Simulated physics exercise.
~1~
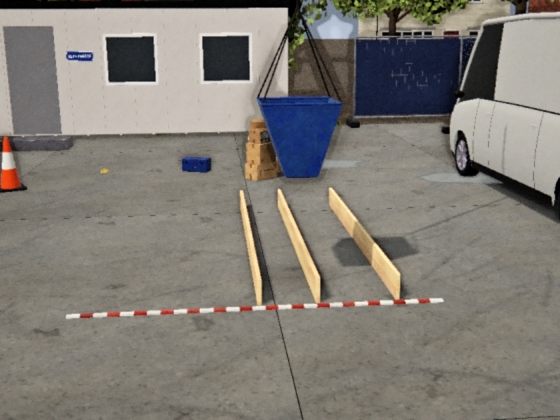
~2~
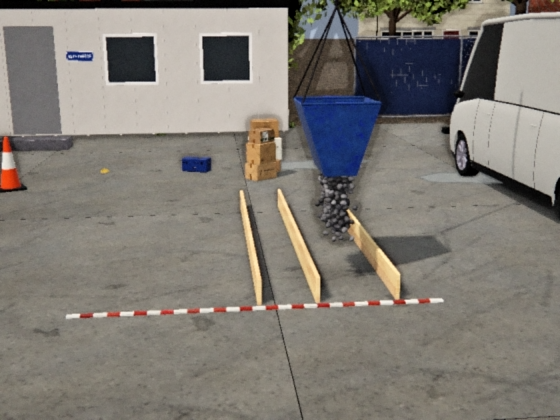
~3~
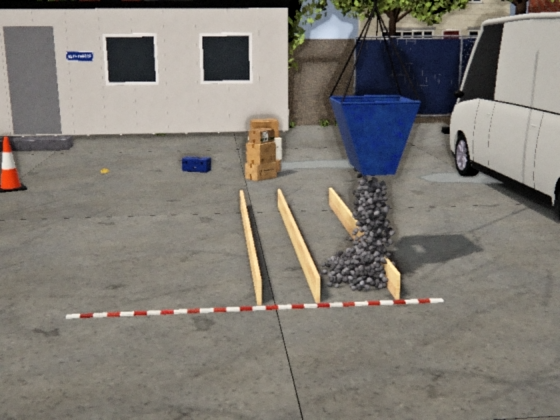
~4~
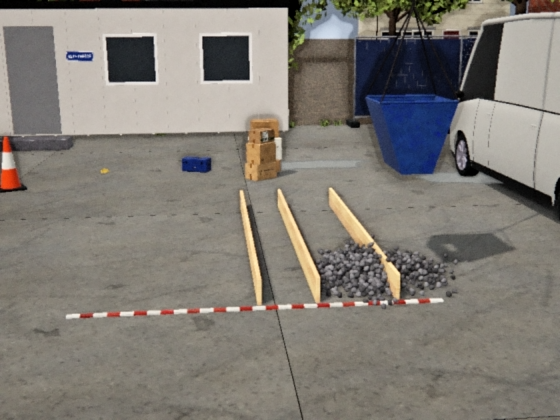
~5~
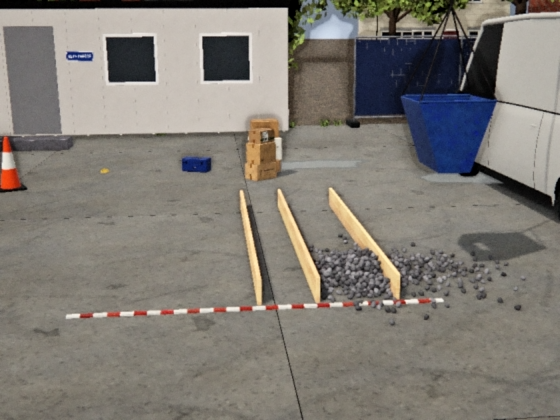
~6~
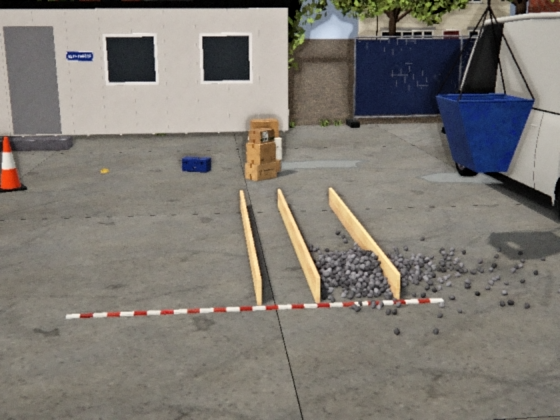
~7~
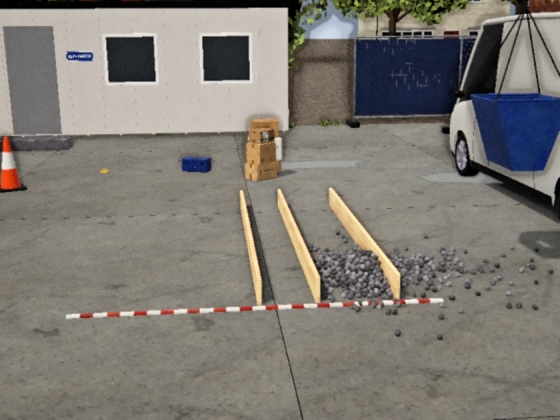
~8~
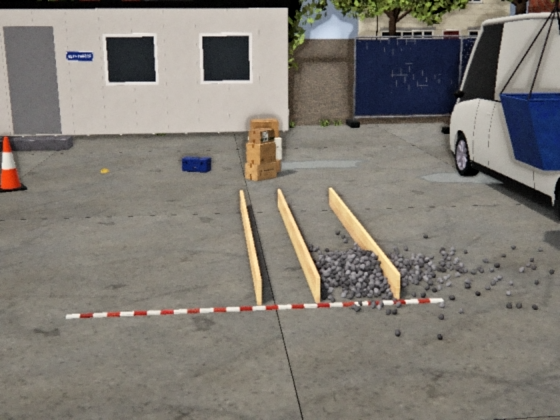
The video shows a blue hopper moving right above three wooden boards on a paved yard, pouring out grey stones until empty. Most settle in the right bay, others scatter beyond the rightmost board, and the left bay stays empty as the hopper continues toward the white van.
